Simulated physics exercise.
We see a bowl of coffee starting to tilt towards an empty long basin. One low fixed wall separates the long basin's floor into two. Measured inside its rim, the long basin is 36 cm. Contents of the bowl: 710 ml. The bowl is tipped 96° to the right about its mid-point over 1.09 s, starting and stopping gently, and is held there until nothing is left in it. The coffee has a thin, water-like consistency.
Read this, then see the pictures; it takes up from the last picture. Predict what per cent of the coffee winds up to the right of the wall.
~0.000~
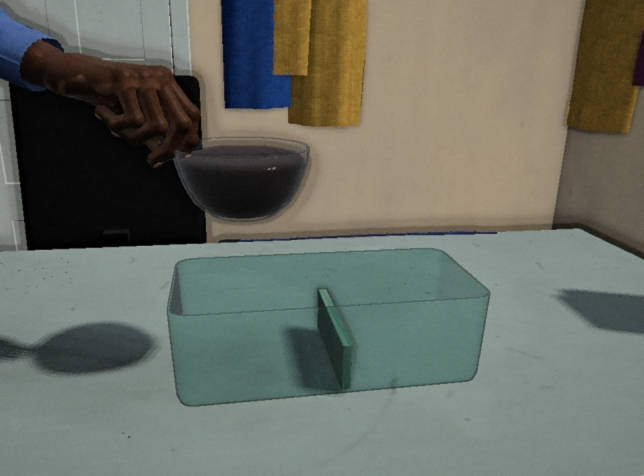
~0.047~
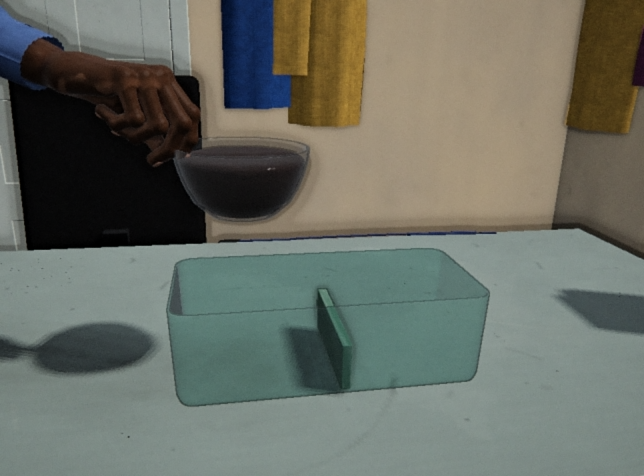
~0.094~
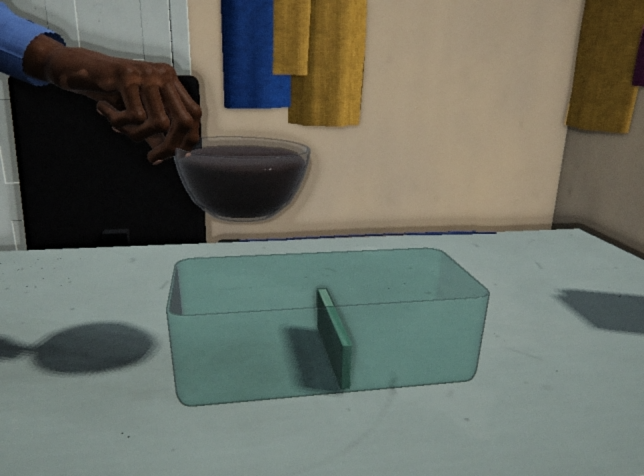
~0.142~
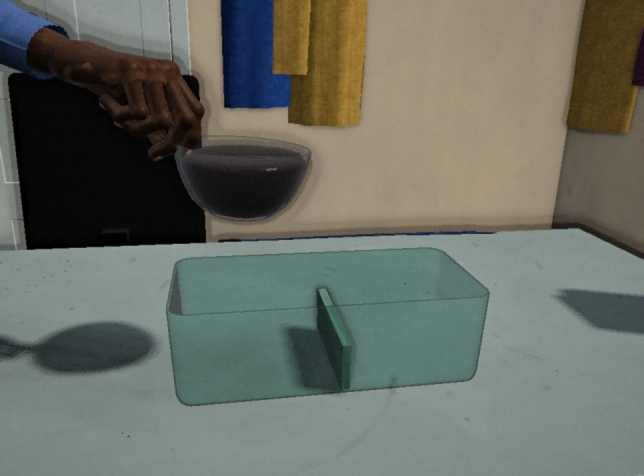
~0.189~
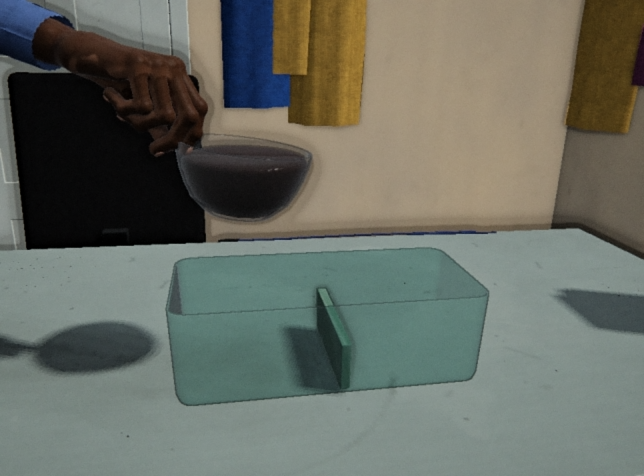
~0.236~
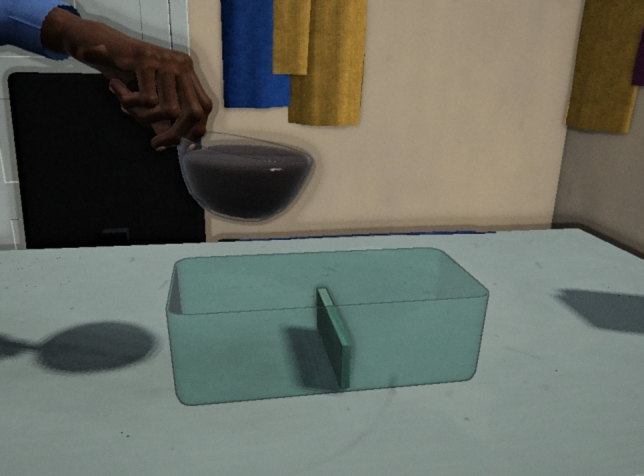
Roughly 80 per cent is past the wall.
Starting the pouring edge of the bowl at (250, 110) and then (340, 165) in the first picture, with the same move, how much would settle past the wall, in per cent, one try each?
In order, 15 and 95 per cent.
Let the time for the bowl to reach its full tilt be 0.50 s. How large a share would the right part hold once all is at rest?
Roughly 60 %.
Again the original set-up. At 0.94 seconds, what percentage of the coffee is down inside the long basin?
About 86 %.
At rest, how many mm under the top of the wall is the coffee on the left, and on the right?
About 54 mm on the left, about 36 mm on the right.
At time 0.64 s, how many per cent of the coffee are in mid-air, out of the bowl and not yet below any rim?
Near 32 per cent of it all.
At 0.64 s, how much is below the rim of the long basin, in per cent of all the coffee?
18 %, more or less.
By 0.64 s the tilt is 61° and 51 per cent is still to pour, 2 is left of the wall and 15 right of it.
By 0.94 s the tilt is 92° and 5 per cent is still to pour, 9 is left of the wall and 77 right of it.
By 1.25 s the tilt is 96° and 0 per cent is still to pour, 19 is left of the wall and 80 right of it.
By 1.59 s the tilt is 96° and 0 per cent is still to pour, 20 is left of the wall and 80 right of it.
At rest 20 per cent lies left of the wall, 80 right of it and 1 outside.
